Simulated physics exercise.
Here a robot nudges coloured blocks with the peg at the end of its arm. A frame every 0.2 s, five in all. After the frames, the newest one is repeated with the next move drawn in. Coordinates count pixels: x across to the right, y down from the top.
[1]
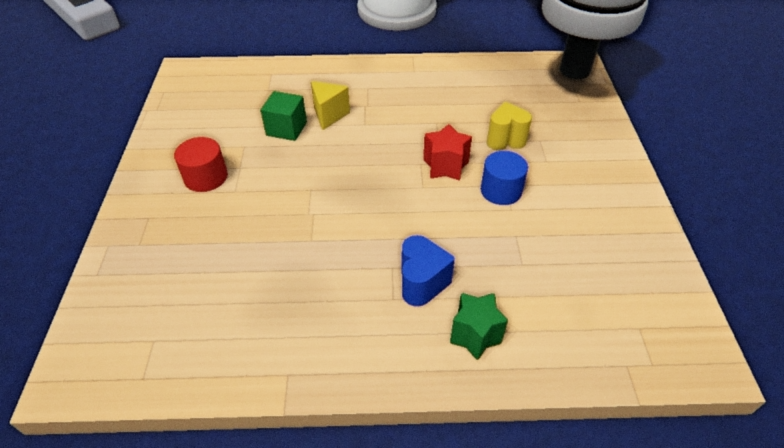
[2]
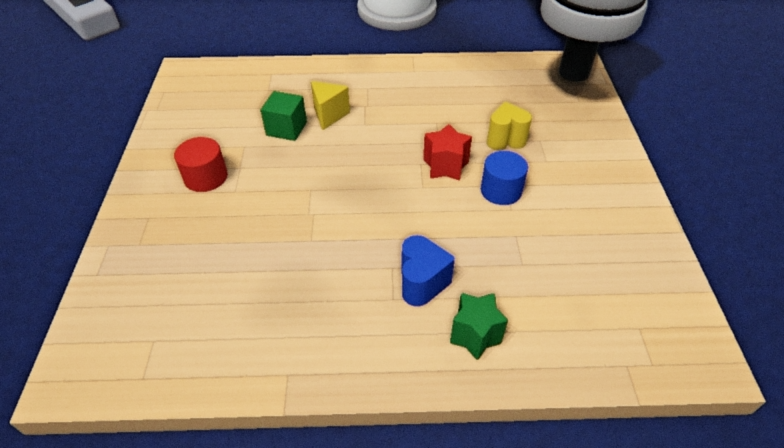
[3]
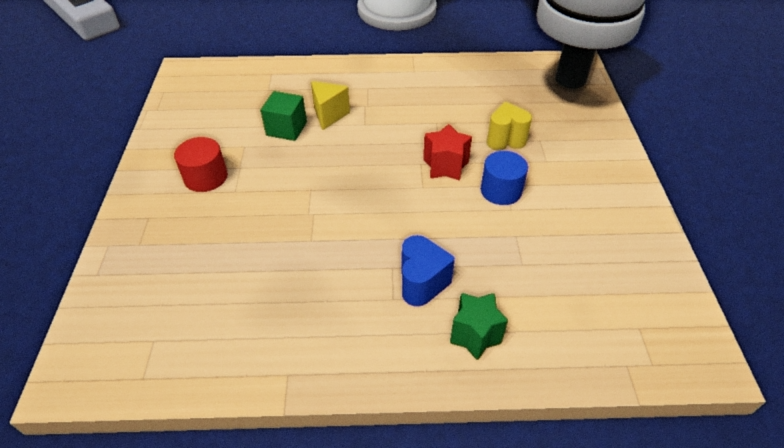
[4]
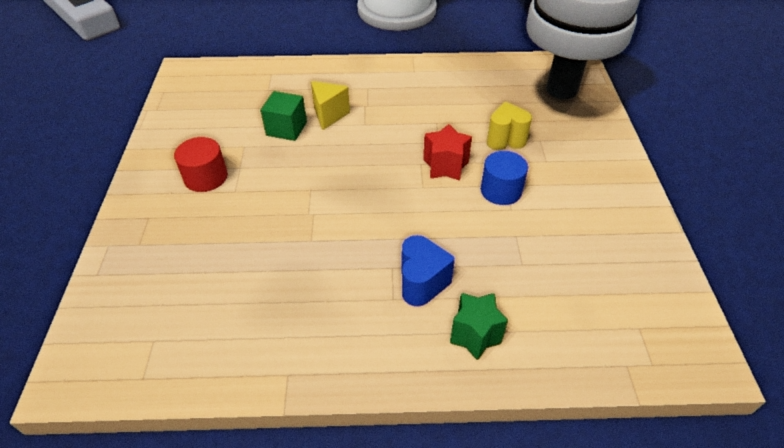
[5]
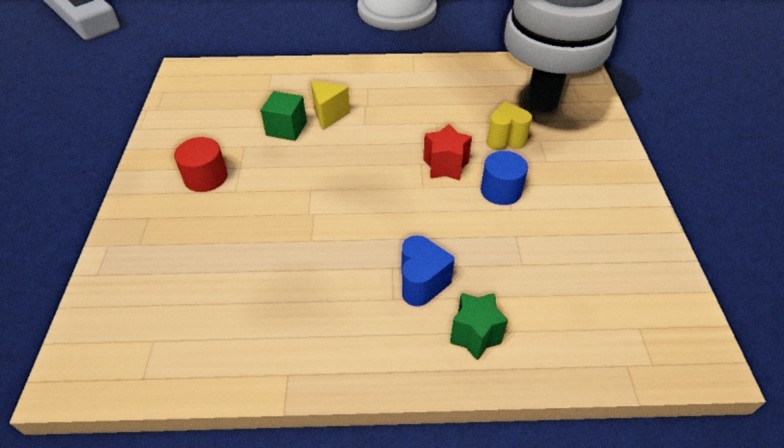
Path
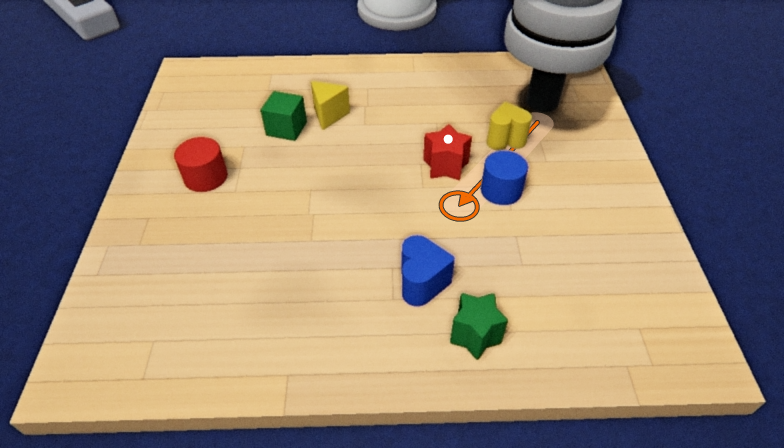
A robot arm with a black peg hangs over the top right corner of a pale wooden board on a dark blue surface, seen from above at an angle. A red cylinder, green cube and yellow triangle sit upper left, a red star, yellow heart and blue cylinder upper right, a blue heart and green star lower down. The peg barely shifts, then slides down-left toward the yellow heart, while blocks and camera stay still.
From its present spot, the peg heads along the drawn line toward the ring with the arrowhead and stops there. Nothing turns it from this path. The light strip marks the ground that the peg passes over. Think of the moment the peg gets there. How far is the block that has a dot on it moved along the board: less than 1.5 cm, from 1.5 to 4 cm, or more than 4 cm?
The 1.5 to 4 cm band.
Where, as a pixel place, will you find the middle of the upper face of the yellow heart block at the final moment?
Close to (463, 135).
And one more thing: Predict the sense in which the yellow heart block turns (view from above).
From above, it looks like the yellow heart block goes clockwise.
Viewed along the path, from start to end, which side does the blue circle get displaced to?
Left side.
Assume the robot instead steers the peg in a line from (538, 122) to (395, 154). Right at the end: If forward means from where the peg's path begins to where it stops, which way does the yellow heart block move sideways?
My answer: Left.
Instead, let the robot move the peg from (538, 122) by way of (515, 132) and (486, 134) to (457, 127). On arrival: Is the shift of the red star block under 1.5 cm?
Going by the path, yes.
Path on the board, straight from (538, 122) to (459, 206); the dot is on the red star block.
The first path, step by step. One third of the way, peg (518, 128); yellow heart block (487, 124), turned 50° clockwise.
Two thirds of the way, peg (491, 156); red star block (426, 142); blue circle (504, 176); yellow heart block (464, 135), turned 85° clockwise.
At the end, peg (462, 186); red star block (425, 142); blue circle (502, 194); yellow heart block (463, 135), turned 85° clockwise.
